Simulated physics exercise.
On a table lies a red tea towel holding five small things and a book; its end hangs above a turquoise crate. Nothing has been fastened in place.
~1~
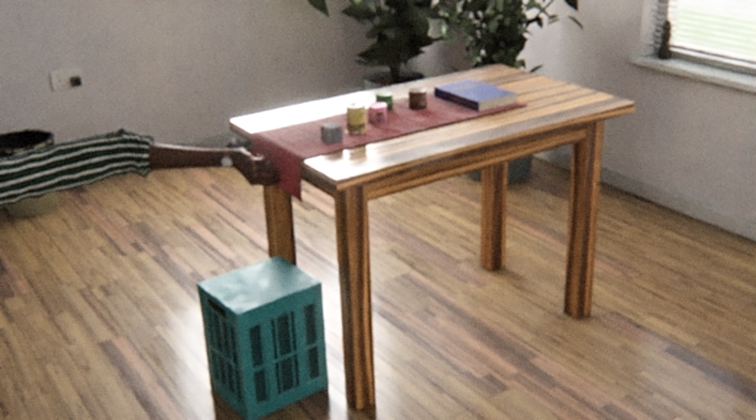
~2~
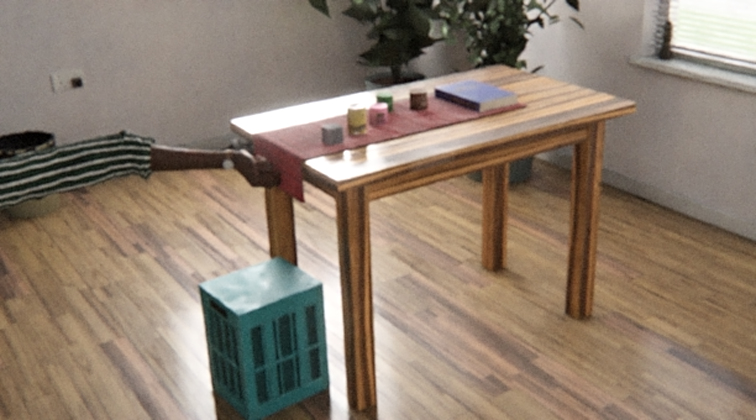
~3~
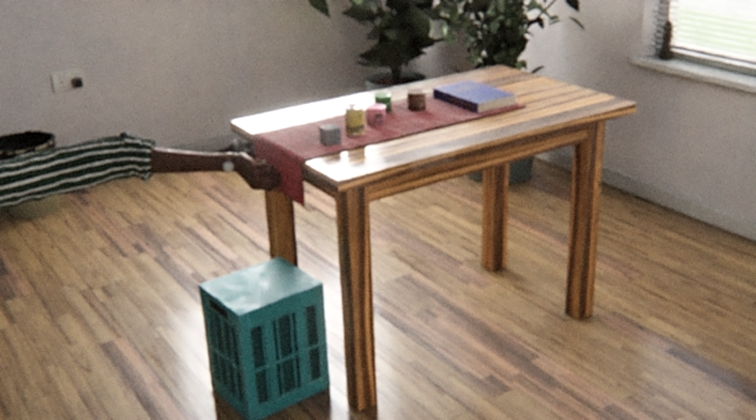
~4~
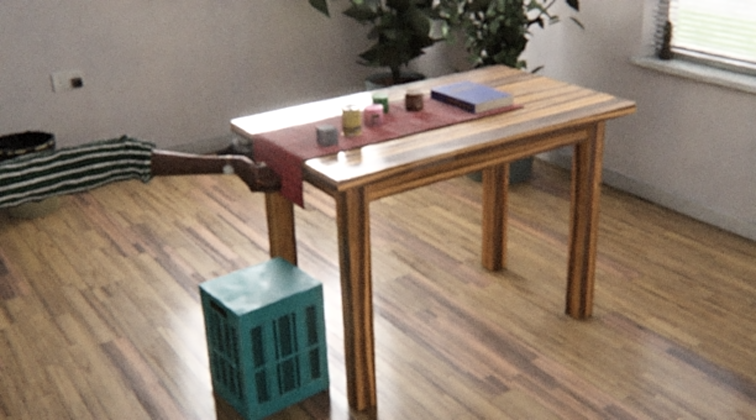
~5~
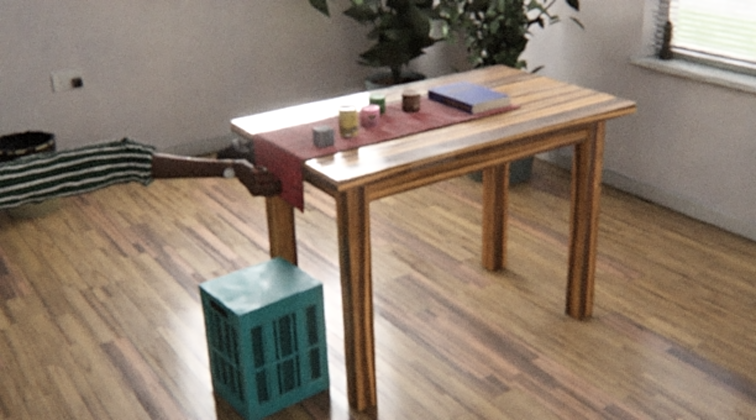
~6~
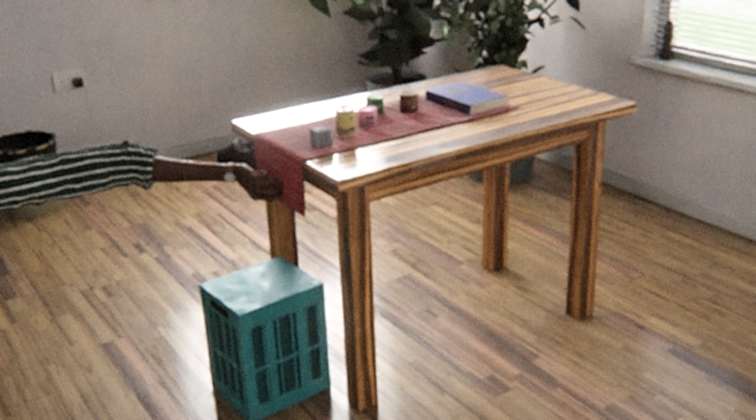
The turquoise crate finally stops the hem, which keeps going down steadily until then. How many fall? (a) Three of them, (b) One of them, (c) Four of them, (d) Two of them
Option d: Two of them.
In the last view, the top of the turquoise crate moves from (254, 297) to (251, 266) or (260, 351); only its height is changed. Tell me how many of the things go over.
It comes to 1 and 4 over the edge.
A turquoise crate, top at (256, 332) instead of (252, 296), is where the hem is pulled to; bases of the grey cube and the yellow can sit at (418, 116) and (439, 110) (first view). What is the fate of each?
Grey cube: Safe; yellow can: Safe.
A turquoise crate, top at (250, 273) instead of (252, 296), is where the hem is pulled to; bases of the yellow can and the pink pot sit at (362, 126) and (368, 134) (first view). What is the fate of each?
As for the yellow can, it stays in place; as for the pink pot, it stays in place.
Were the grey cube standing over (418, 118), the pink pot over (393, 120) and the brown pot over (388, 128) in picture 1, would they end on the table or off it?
The grey cube stays put; the pink pot stays put; the brown pot stays put.
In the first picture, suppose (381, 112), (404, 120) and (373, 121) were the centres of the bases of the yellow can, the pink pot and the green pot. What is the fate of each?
The yellow can stays on; the pink pot keeps its place on top; the green pot does not fall.
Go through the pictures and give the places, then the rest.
In the first picture, hem (303, 202); grey cube (331, 125); yellow can (355, 104); pink pot (377, 105); green pot (384, 94); brown pot (418, 90); top of the crate (252, 296).
In the second picture, hem (306, 203); grey cube (332, 126).
In the third picture, hem (304, 207); yellow can (354, 106).
In the fourth picture, hem (305, 209); pink pot (373, 107); top of the crate (254, 297).
In the fifth picture, hem (304, 214); green pot (377, 96).
In the sixth picture, hem (305, 217); grey cube (321, 129); yellow can (345, 108); pink pot (367, 108); green pot (374, 97); brown pot (409, 93).
A little later, hem near (283, 230); all still up.
Next, hem near (284, 258); grey cube gone.
Later still, hem on the crate; grey cube and yellow can gone.
When it is over, hem on the crate; grey cube and yellow can gone. It carries off two.
